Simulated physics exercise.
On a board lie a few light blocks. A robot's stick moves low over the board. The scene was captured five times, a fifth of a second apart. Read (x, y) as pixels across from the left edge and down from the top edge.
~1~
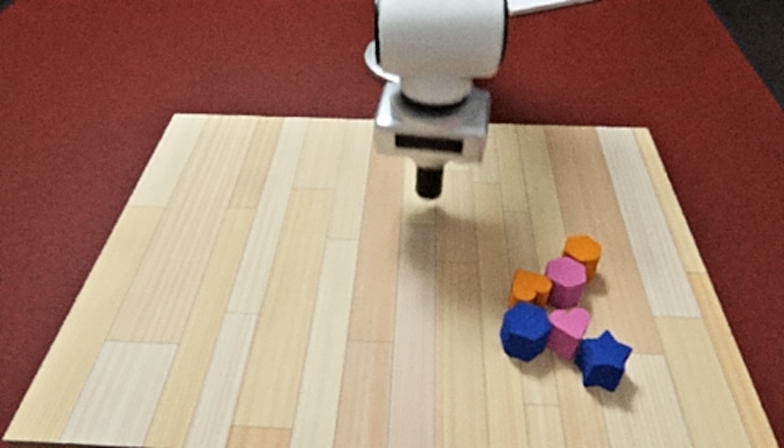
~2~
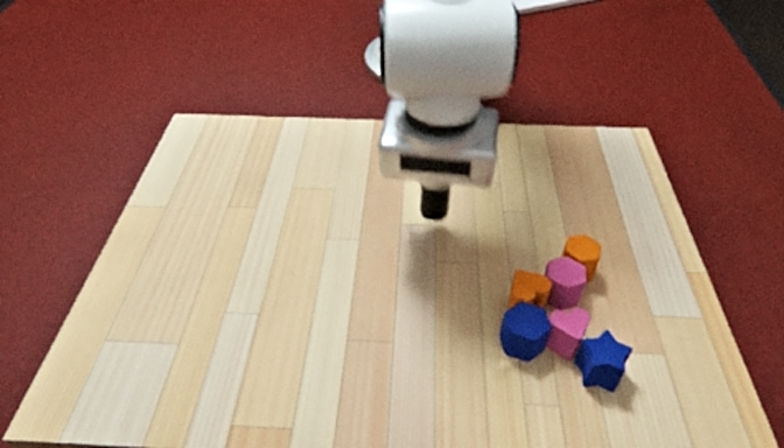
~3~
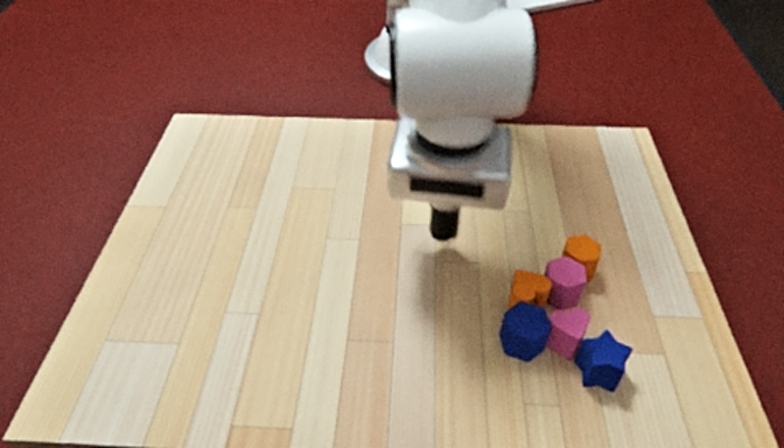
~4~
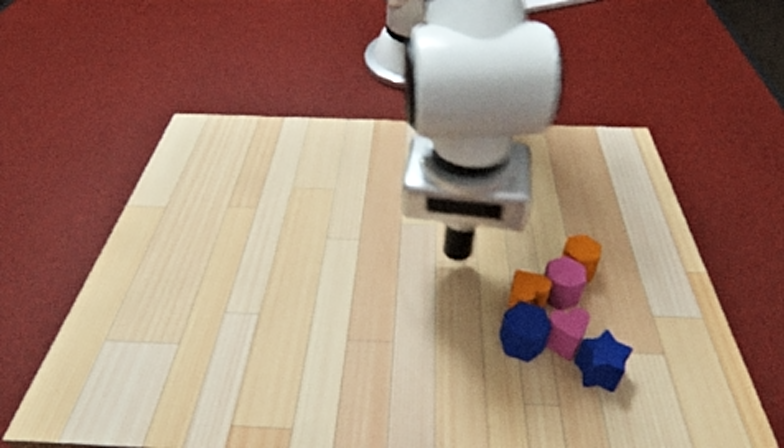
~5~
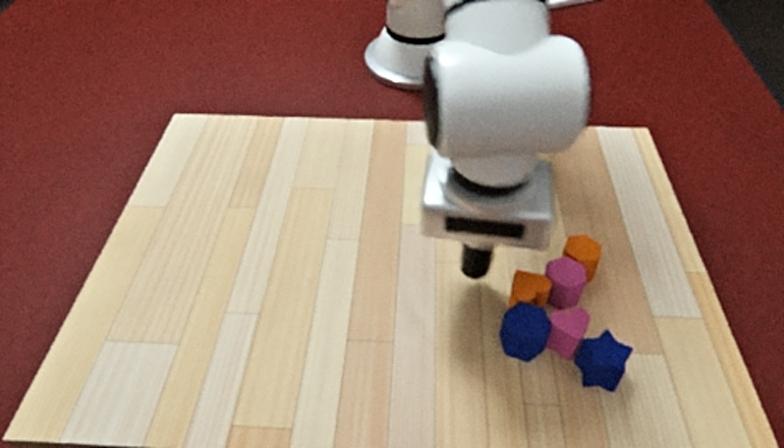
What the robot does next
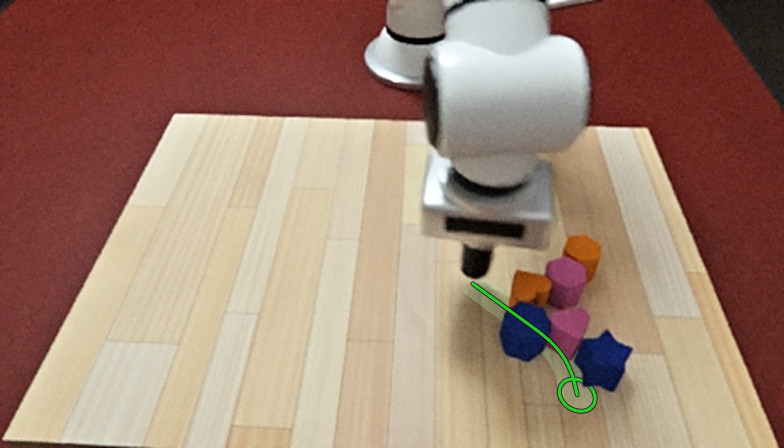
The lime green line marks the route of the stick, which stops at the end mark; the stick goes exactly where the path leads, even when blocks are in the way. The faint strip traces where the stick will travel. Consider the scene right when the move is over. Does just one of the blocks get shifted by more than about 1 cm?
In short: No.
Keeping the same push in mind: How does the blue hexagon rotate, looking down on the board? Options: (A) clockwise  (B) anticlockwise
Correct choice: A.
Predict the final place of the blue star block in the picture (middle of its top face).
At (669, 391).
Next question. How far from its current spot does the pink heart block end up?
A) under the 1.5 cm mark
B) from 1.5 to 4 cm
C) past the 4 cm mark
That would be C.
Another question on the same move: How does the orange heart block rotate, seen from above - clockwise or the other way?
It ends up turned anticlockwise.
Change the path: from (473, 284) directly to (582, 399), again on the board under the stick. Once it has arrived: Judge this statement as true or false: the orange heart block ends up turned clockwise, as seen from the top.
This is false.
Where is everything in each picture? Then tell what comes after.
In the first frame, tip of the stick at (429, 192), middles of tops, blue hexagon at (528, 320), orange heart block at (530, 284), pink heart block at (572, 321), blue star block at (609, 350).
In the second frame, stick at (434, 212), nothing pushed.
In the third frame, stick at (444, 232), nothing pushed.
In the fourth frame, stick at (458, 251), nothing pushed.
In the fifth frame, stick at (475, 268), blue hexagon at (528, 320), orange heart block at (530, 284), pink heart block at (572, 321), blue star block at (609, 350).
The line goes from (473, 284) through (513, 313) and (555, 346) to (577, 395).
On the path given first. One third of the way, stick at (518, 299); blue hexagon at (530, 323); orange heart block at (552, 294).
Two thirds of the way, stick at (561, 332); blue hexagon at (546, 351), turned 80° clockwise; orange heart block at (582, 303), turned 45° anticlockwise; pink heart block at (599, 345), turned 15° clockwise; blue star block at (632, 368), turned 20° anticlockwise.
At the end, stick at (584, 381); blue hexagon at (545, 368), turned 125° clockwise; orange heart block at (582, 303), turned 45° anticlockwise; pink heart block at (629, 385), turned 20° anticlockwise; blue star block at (669, 391), turned 55° anticlockwise.
